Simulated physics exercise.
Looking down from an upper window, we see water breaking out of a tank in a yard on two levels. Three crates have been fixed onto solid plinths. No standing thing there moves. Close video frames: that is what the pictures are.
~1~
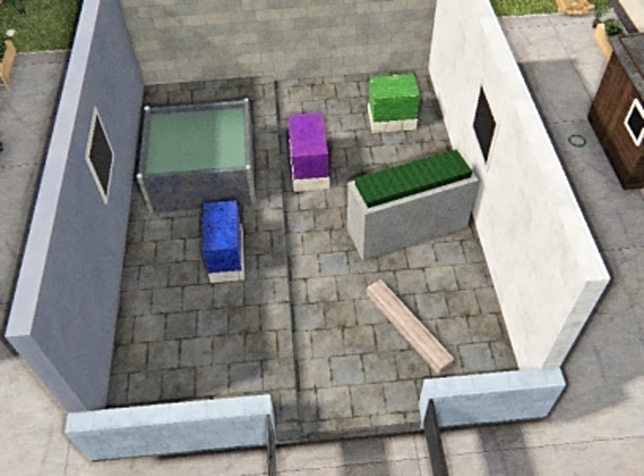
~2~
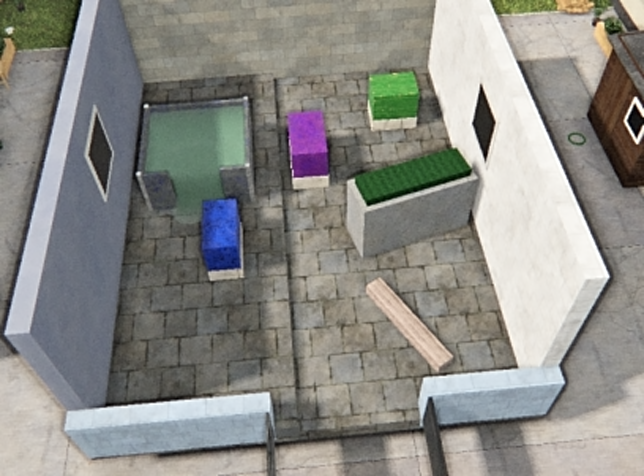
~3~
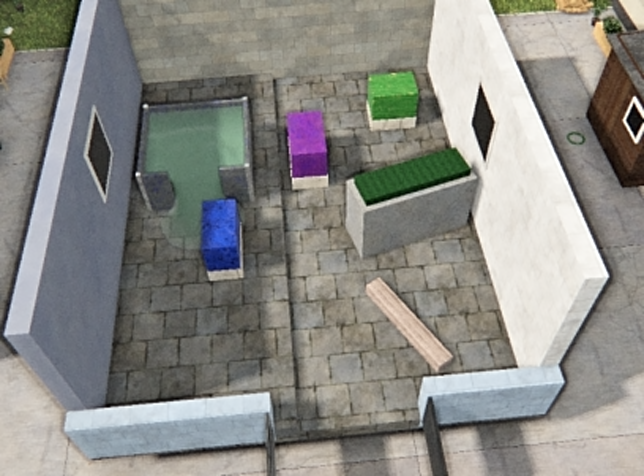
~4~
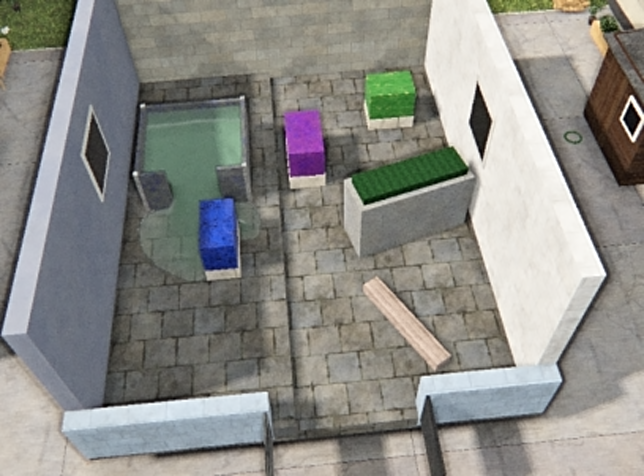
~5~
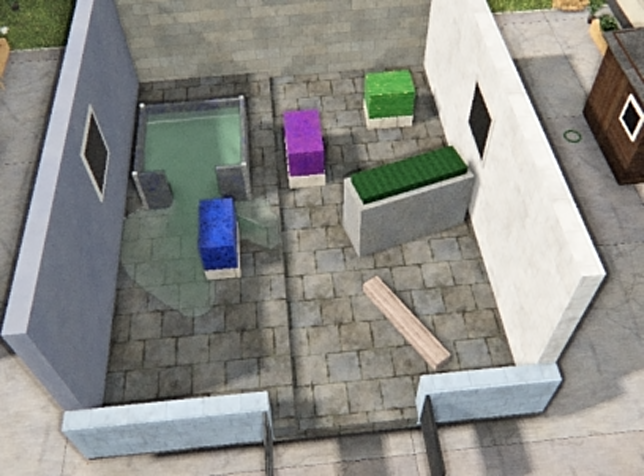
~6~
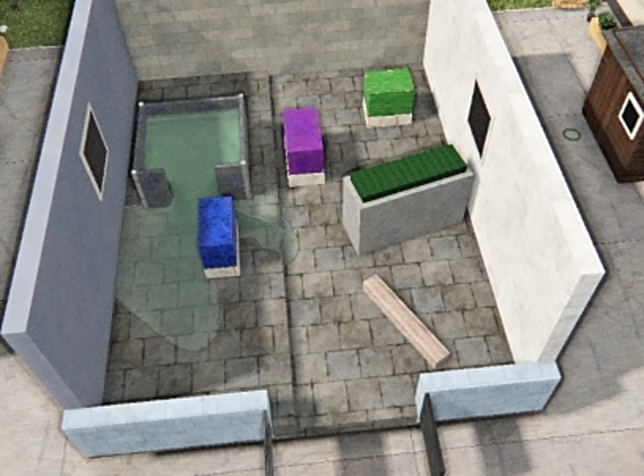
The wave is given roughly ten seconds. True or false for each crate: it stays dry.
Blue crate: False, it gets wet; green crate: True, it stays dry; purple crate: True, it stays dry.
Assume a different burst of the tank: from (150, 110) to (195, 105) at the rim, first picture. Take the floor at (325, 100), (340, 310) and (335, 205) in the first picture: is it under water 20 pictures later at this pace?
Those three places would be soaking, still unsoaked and still unsoaked, in that order.
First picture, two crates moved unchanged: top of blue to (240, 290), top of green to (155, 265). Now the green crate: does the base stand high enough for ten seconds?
Result for green: Overtopped.
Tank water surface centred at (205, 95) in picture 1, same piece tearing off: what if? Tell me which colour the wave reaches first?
I say the crate marked blue.
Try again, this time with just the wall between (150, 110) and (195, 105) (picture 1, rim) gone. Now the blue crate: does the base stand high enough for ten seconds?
Note: Blue crate is never reached.
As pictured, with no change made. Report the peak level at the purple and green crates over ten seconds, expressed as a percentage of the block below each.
In turn 40 and 30 per cent.
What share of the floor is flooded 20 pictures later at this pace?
Close to 50 in a hundred, I think.
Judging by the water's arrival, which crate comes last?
I'd name the green one.
A moment on, water covers 30 % of the floor; the blue crate water round its plinth, the green crate not reached, the purple crate water round its plinth.
Next, water covers 35 % of the floor; the blue crate water round its plinth, the green crate not reached, the purple crate water round its plinth.
Then, water covers 50 % of the floor; the blue crate water round its plinth, the green crate water round its plinth, the purple crate water round its plinth.
Later, water covers 75 % of the floor; the blue crate water round its plinth, the green crate water round its plinth, the purple crate water round its plinth.
In the end, water covers 85 % of the floor; the blue crate was topped, the green crate stayed above the water, the purple crate stayed above the water.
